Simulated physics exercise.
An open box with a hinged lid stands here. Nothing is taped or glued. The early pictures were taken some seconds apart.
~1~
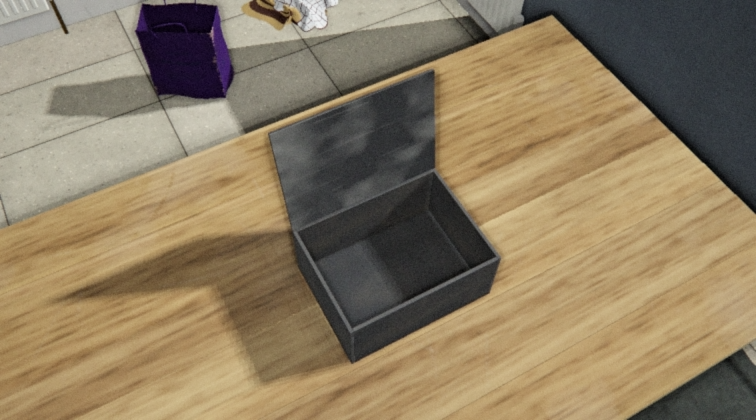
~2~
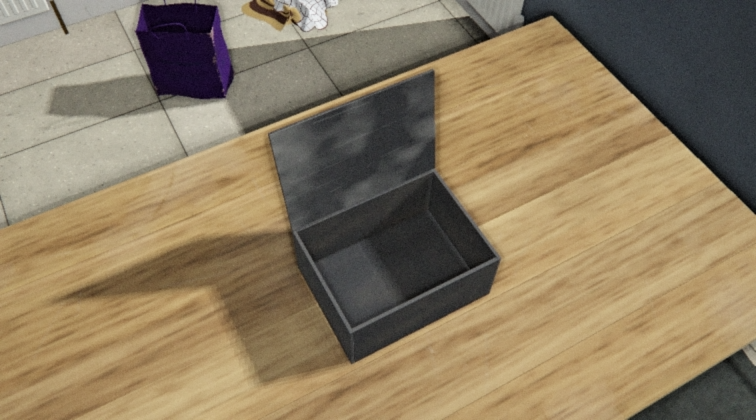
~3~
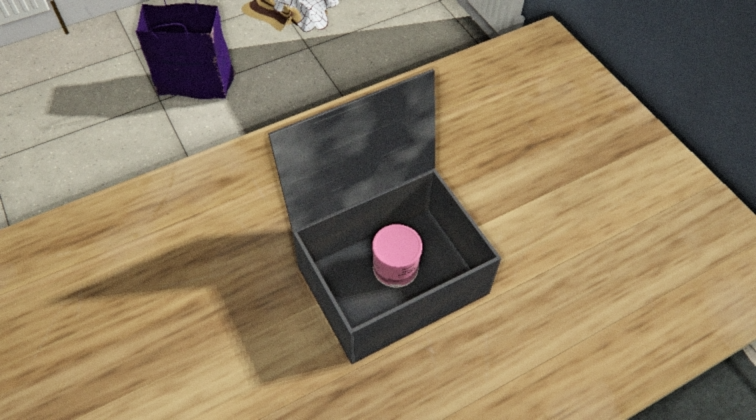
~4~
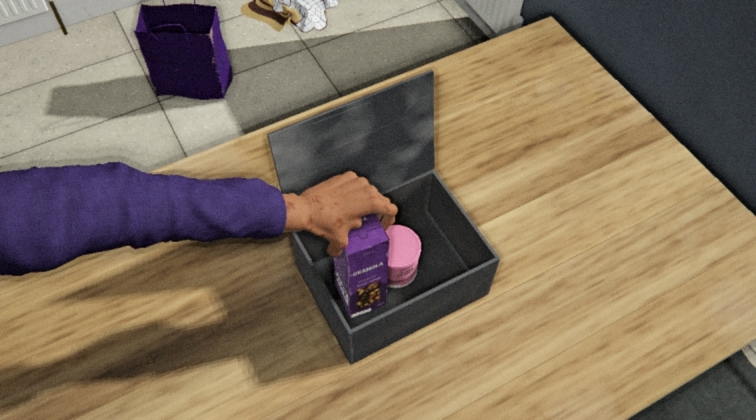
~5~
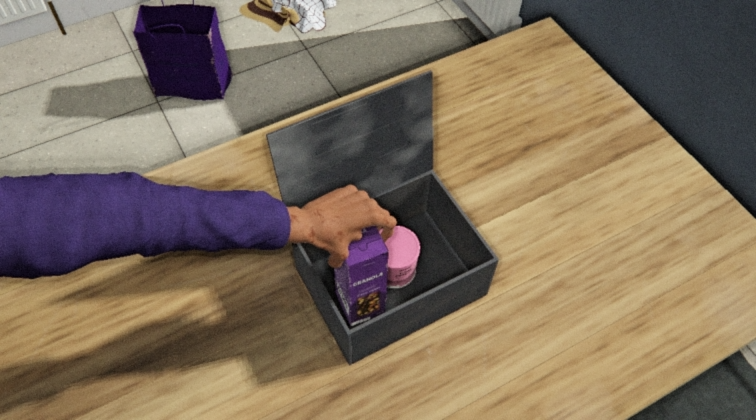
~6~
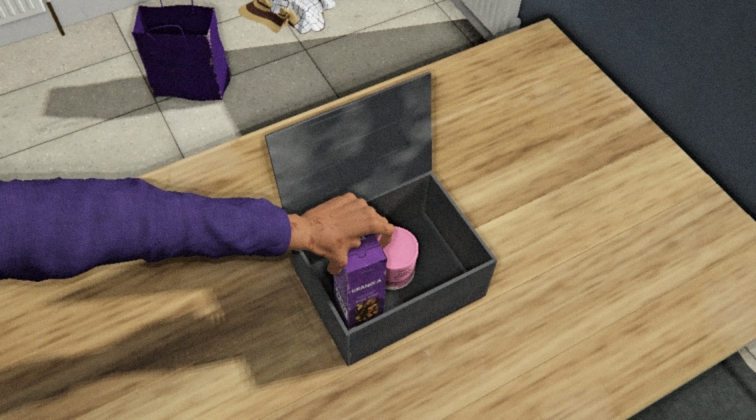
On a wooden table, an open dark box stood empty until a pink tin appeared inside, and then a purple-sleeved arm reached in from the left and lowered a purple carton slightly beside it.
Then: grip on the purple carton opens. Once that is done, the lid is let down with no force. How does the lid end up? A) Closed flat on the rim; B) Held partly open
The answer is B.
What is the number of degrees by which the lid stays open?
The answer is about 45 degrees.
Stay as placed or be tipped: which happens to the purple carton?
Simply put, the purple carton remains unturned.
Then, 1.00 s later than the last frame, lid starting down.
Then, 1.30 s later than the last frame, lid 78° above the rim.
Then, 1.50 s later than the last frame, lid 65° above the rim.
Then, 1.70 s later than the last frame, lid 49° above the rim.
When it is over, lid 45° above the rim; both as before. End places, in pixels of the last picture, purple carton near (359, 280).
